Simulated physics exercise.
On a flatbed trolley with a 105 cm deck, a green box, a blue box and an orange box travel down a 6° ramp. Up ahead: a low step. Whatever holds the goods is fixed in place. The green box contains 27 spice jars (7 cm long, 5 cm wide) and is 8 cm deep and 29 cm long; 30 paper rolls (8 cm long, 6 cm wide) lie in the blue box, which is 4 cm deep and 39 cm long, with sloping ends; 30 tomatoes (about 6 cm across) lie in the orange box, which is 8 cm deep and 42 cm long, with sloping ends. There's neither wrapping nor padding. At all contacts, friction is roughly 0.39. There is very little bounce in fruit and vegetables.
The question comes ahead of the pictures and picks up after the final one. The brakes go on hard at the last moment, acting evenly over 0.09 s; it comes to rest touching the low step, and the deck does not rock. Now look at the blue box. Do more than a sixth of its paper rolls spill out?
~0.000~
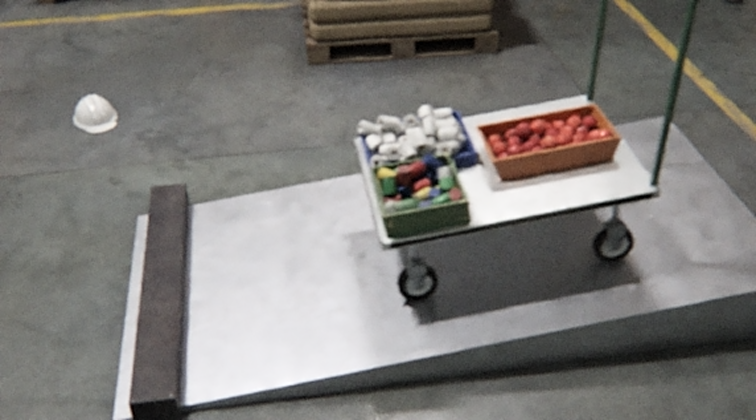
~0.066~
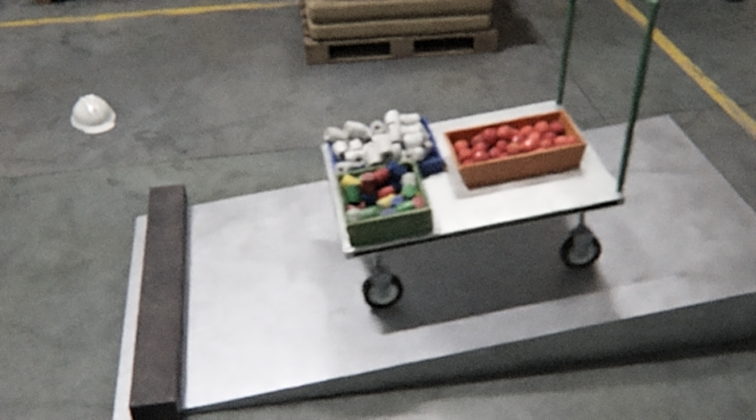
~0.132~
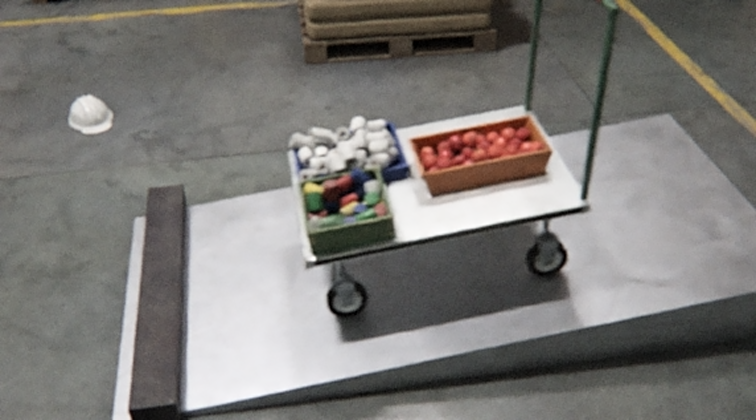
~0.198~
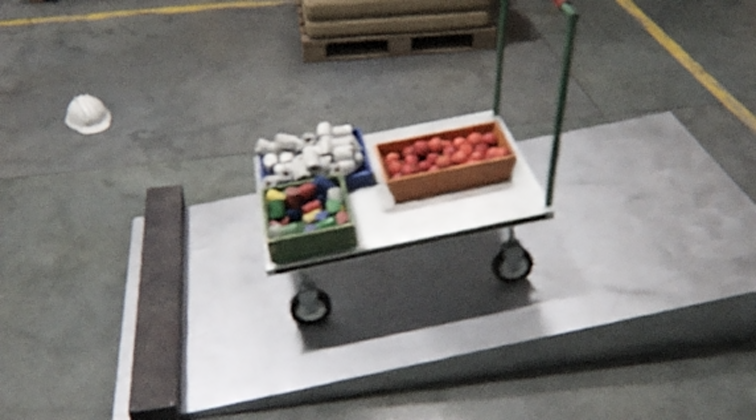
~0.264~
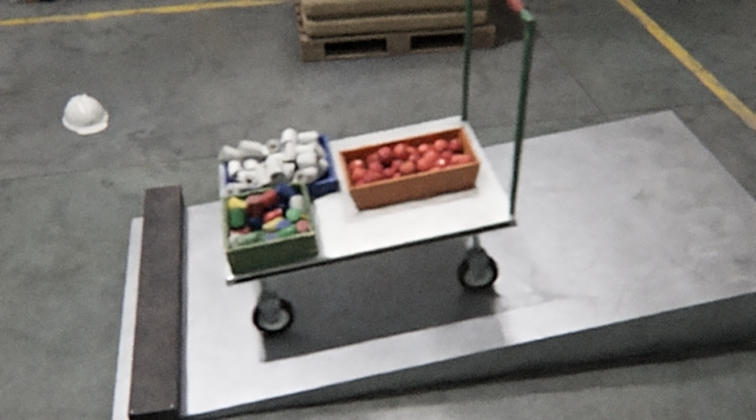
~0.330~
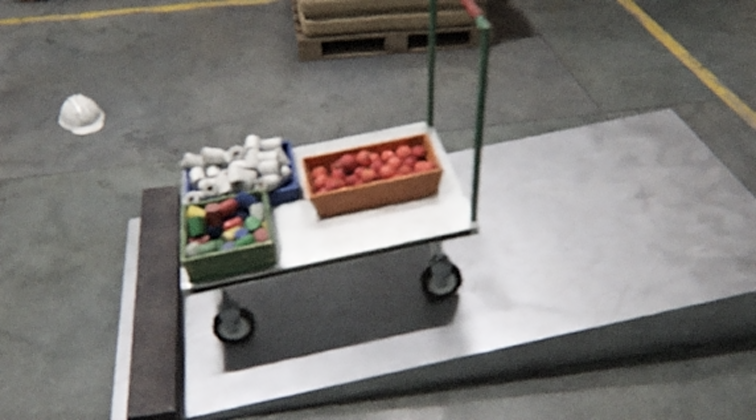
Yes.
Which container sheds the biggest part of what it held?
The answer is the blue box.
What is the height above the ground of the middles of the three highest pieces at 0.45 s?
Close to 56 cm up.
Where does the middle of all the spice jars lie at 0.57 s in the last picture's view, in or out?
In the last view, the centre sits near (177, 238).
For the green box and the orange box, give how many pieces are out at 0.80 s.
Estimate at that time - green box 1, orange box 1, give or take.
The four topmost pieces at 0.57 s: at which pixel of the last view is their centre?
About (221, 132).
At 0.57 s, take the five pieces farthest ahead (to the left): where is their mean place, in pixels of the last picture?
(89, 192).
After 0.35 s, the brake bites.
After 0.45 s, the green box has all 27, the blue box is down by 2 of 30 and the orange box has all 30.
After 0.57 s, the green box is down by 1 of 27, the blue box is down by 13 of 30 and the orange box is down by 1 of 30.
After 0.80 s, the green box is down by 1 of 27, the blue box is down by 16 of 30 and the orange box is down by 1 of 30.
When it is over (at 1.30 s), the green box is down by 3 of 27, the blue box is down by 15 of 30 and the orange box is down by 2 of 30. Asked share, 15 of 30, 50 per cent.
